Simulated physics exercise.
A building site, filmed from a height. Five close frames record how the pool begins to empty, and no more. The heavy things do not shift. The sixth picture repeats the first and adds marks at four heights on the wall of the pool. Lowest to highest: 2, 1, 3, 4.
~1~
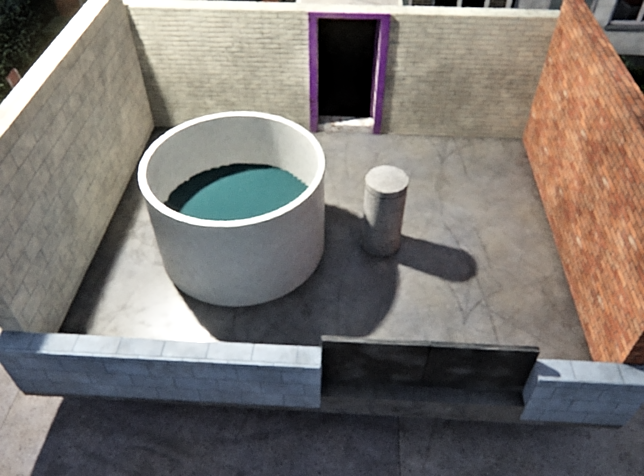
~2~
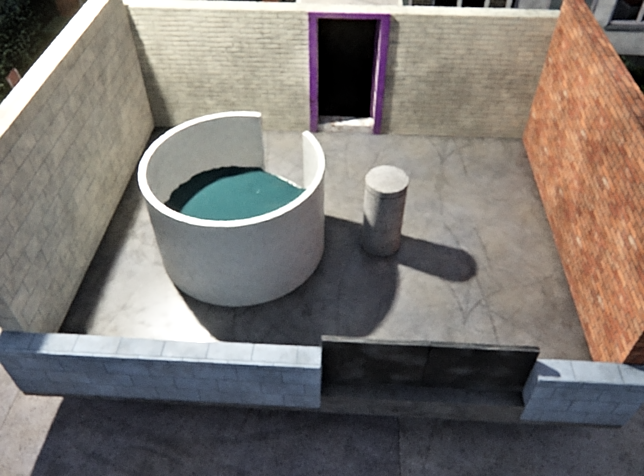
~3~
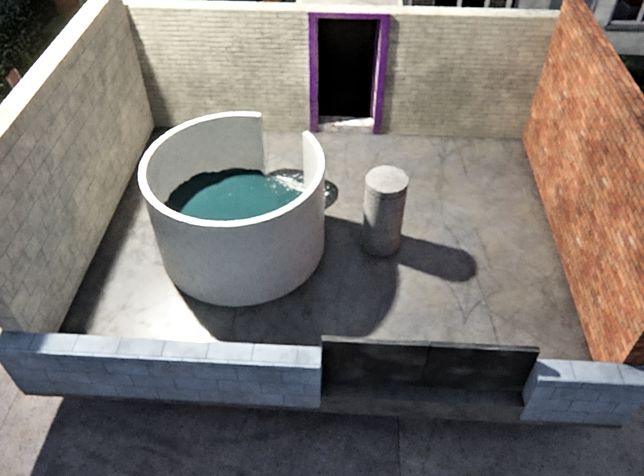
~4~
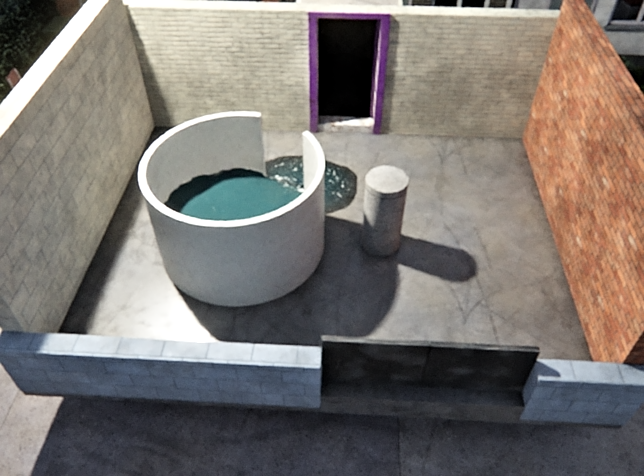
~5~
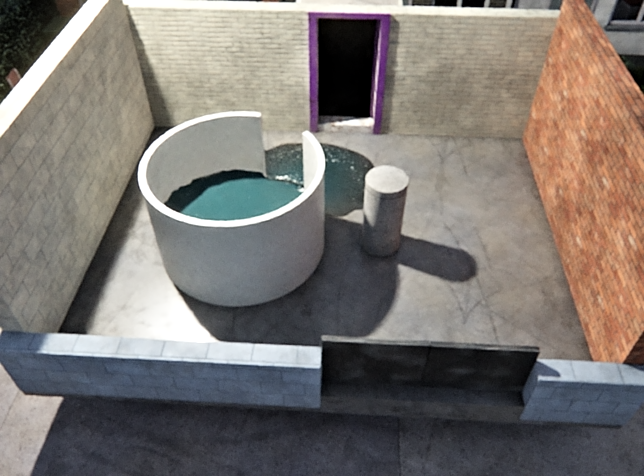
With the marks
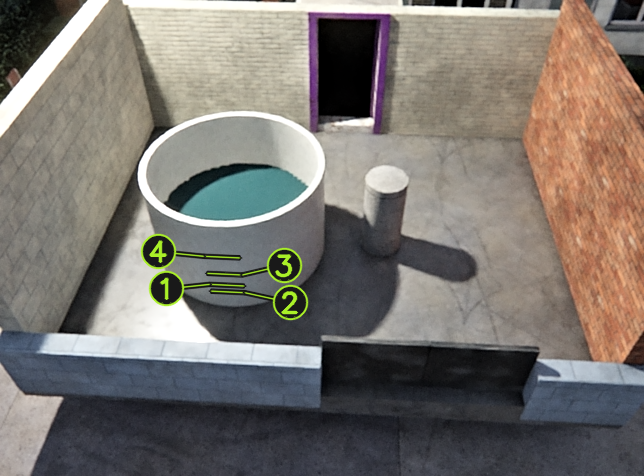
Walled concrete yard seen from above, a gap opening in the round white tank's rim and water spreading behind the short pillar.
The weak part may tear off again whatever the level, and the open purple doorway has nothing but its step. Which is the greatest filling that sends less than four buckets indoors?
Take 1.
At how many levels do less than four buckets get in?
Two.
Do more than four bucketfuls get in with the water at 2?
No, that is safe.
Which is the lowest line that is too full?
3 it is.
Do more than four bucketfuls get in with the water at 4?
Yes, that goes wrong.
On the marked copy, 1 at (226, 285); 2 at (228, 291); 3 at (224, 274); 4 at (221, 257); from the bottom up 2, 1, 3, 4.
For line 1, a splash gets over, under a bucket.
For line 2, nothing gets over.
For line 3, about 8 bucketfuls get in.
For line 4, dozens of bucketfuls pour in.
